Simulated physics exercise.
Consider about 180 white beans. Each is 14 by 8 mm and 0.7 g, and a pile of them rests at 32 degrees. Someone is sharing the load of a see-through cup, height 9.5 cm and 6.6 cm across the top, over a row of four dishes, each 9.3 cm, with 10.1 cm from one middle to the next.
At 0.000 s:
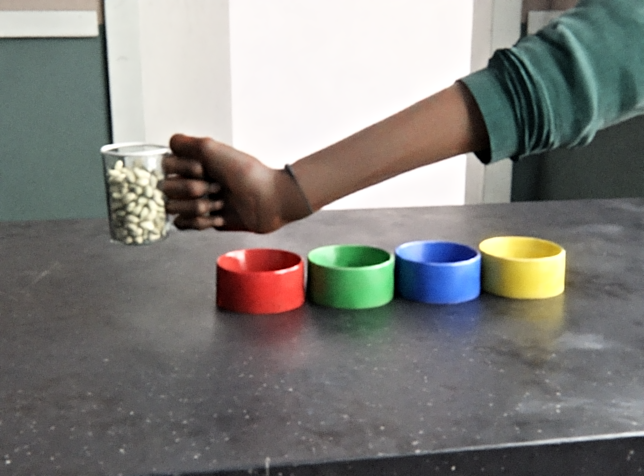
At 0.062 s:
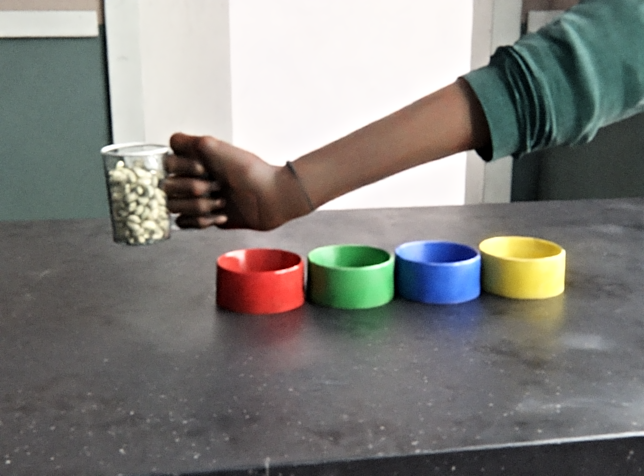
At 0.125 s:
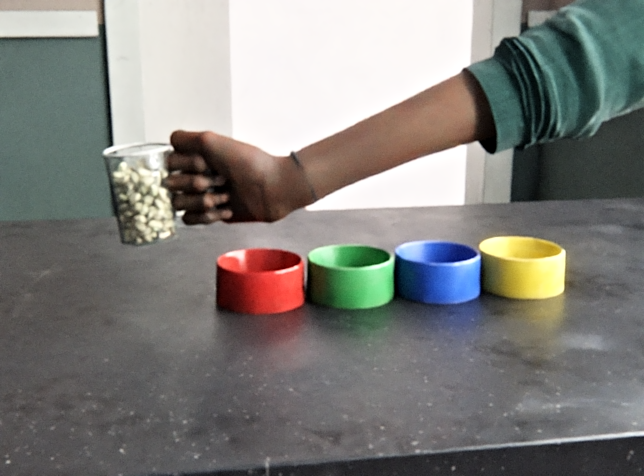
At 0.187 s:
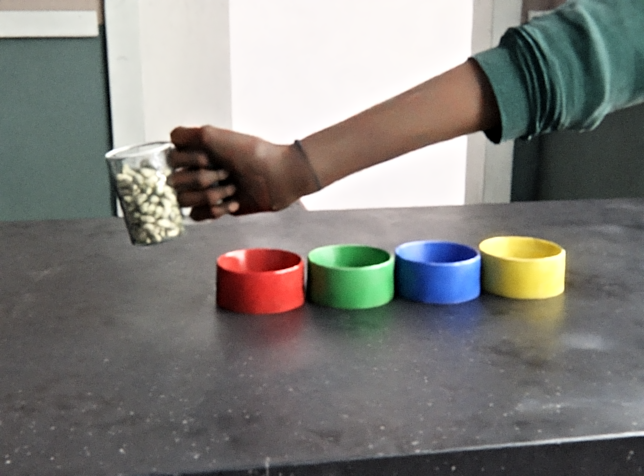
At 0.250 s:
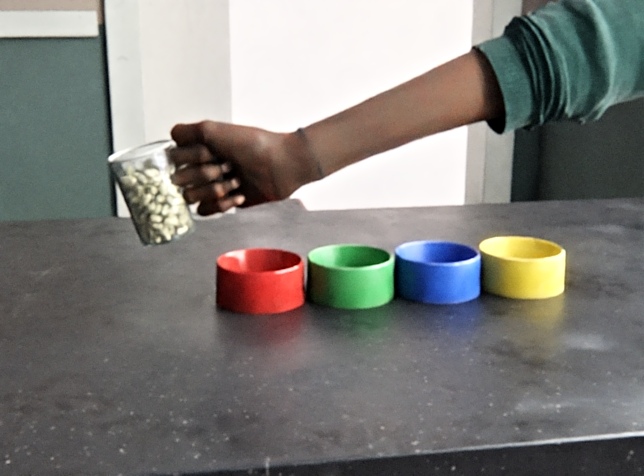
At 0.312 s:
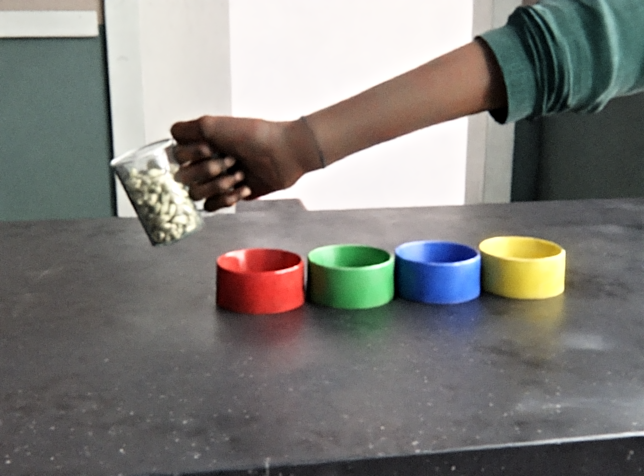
A hand reaching in from the right, its arm in a green sleeve, holds a clear cup of white beans above the left side of a dark, speckled tabletop, seen from the front and slightly above. Red, green, blue and yellow dishes stand in a row from left to right. The hand gradually tilts the cup leftward while shifting it slightly right, and the camera stays still.
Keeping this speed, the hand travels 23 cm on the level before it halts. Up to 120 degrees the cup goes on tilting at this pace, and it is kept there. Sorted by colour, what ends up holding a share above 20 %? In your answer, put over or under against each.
Red - over; blue - under; green - under; yellow - under; counter - over.
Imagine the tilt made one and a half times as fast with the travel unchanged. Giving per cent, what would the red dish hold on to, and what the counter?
Red: 0, counter: 100.
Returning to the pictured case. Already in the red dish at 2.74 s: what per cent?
Some 70 per cent.
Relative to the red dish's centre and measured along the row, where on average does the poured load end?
Mean position: Around 4 cm toward smaller x from the centre.
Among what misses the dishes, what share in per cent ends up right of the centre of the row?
0 %.
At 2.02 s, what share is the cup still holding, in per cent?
My estimate is about 0 per cent.
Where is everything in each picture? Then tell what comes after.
The first picture shows cup at (138, 194), tilt 0 degrees, lip at (102, 150), moved 0.0 cm; middle of the pieces at (137, 203); red dish at (260, 261); green dish at (350, 257); blue dish at (437, 253); yellow dish at (521, 249).
The second picture shows cup at (139, 194), tilt 1 degrees, lip at (103, 151), moved 0.1 cm; middle of the pieces at (139, 203).
The third picture shows cup at (143, 194), tilt 5 degrees, lip at (104, 153), moved 0.6 cm; middle of the pieces at (144, 203).
The fourth picture shows cup at (149, 194), tilt 10 degrees, lip at (107, 156), moved 1.2 cm; middle of the pieces at (150, 202).
The fifth picture shows cup at (155, 194), tilt 15 degrees, lip at (109, 160), moved 1.8 cm; middle of the pieces at (157, 202).
The sixth picture shows cup at (160, 193), tilt 20 degrees, lip at (112, 164), moved 2.3 cm; middle of the pieces at (163, 202); red dish at (260, 261); green dish at (350, 257); blue dish at (437, 253); yellow dish at (521, 249). The cup turns about 80 degrees a second and travels 9 cm a second.
After 1.34 s, tilt 104 degrees; cup holds 95 %.
After 2.02 s, tilt 120 degrees; cup holds 0 %, red 70 %.
After 2.74 s, tilt 120 degrees; cup holds 0 %, red 70 %.
At rest (3.1 s), red 70 %, blue 0 %, green 0 %, yellow 0 %, counter 30 %.
